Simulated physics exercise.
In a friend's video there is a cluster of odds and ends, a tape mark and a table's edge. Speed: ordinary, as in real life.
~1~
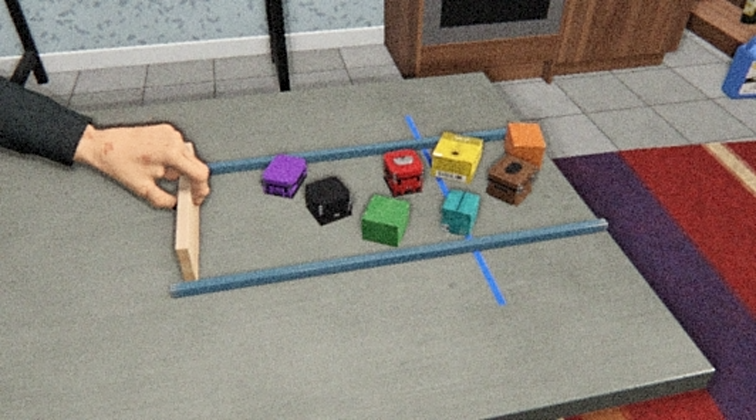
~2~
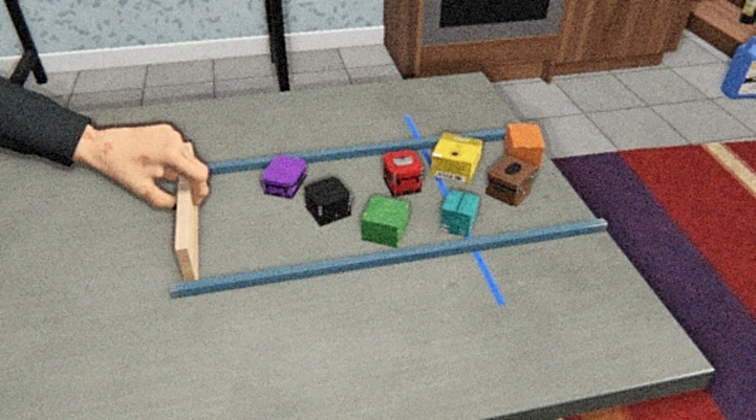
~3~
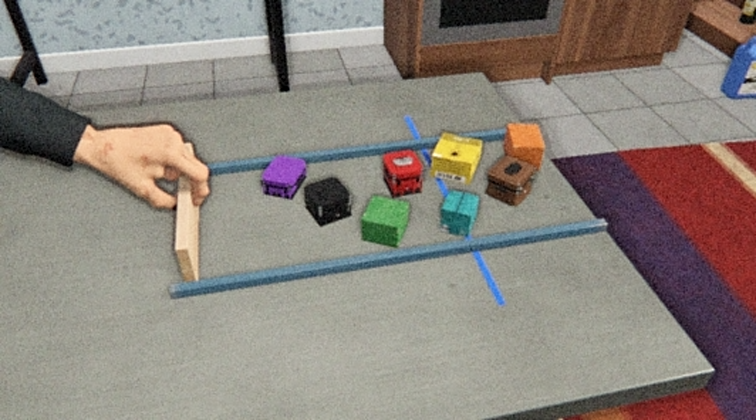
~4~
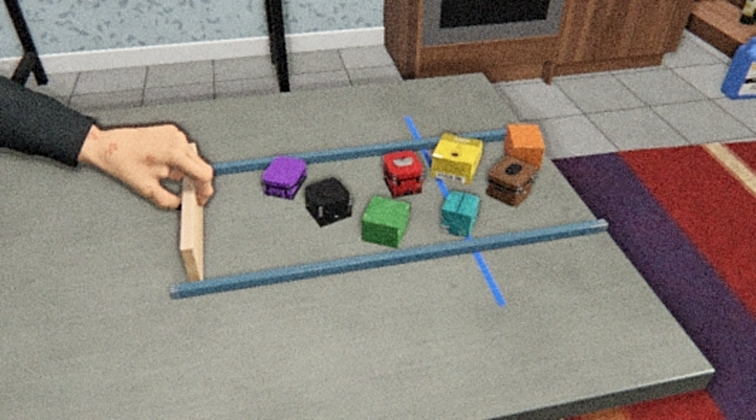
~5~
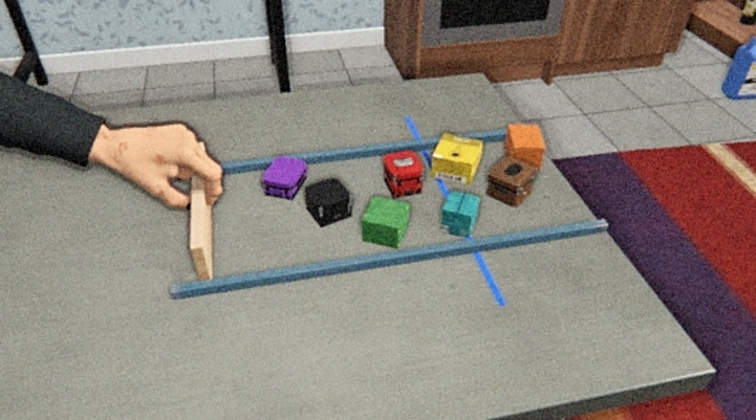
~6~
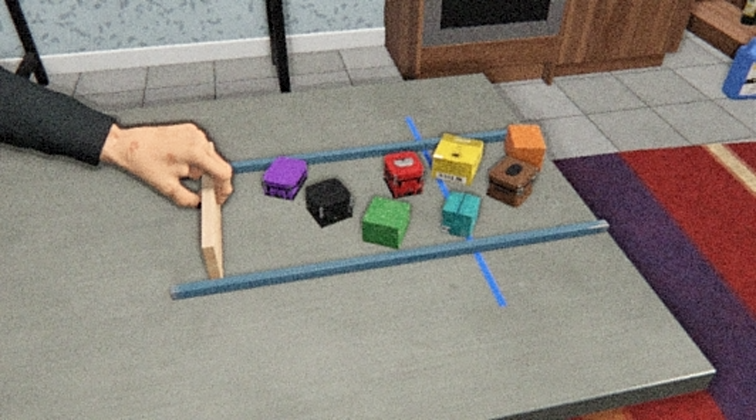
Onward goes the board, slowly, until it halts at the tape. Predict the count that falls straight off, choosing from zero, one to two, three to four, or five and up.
Predicted count: Zero.
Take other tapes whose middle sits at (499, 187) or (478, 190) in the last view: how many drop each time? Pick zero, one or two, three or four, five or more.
Either one or two; just one or two.
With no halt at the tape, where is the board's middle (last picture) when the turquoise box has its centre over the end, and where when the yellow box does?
The middle would be close to (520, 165) and then close to (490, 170).
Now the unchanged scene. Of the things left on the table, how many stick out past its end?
My count gives 1.
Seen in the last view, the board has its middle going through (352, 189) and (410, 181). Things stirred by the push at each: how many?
Tally: First 3; then 6.
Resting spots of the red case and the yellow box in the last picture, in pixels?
Roughly (486, 163) for the first and roughly (510, 145) for the second.
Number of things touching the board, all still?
At rest, 3 are in contact.
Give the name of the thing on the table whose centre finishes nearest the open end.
Nearest at the end: The orange block.
A little later, none off yet; orange block at rest near (524, 148); brown case at rest near (511, 182); yellow box at rest near (457, 159).
Next, none off yet; orange block at rest near (524, 148); brown case at rest near (511, 182); yellow box moving near (462, 158).
When it is over, the number that fall off is zero.
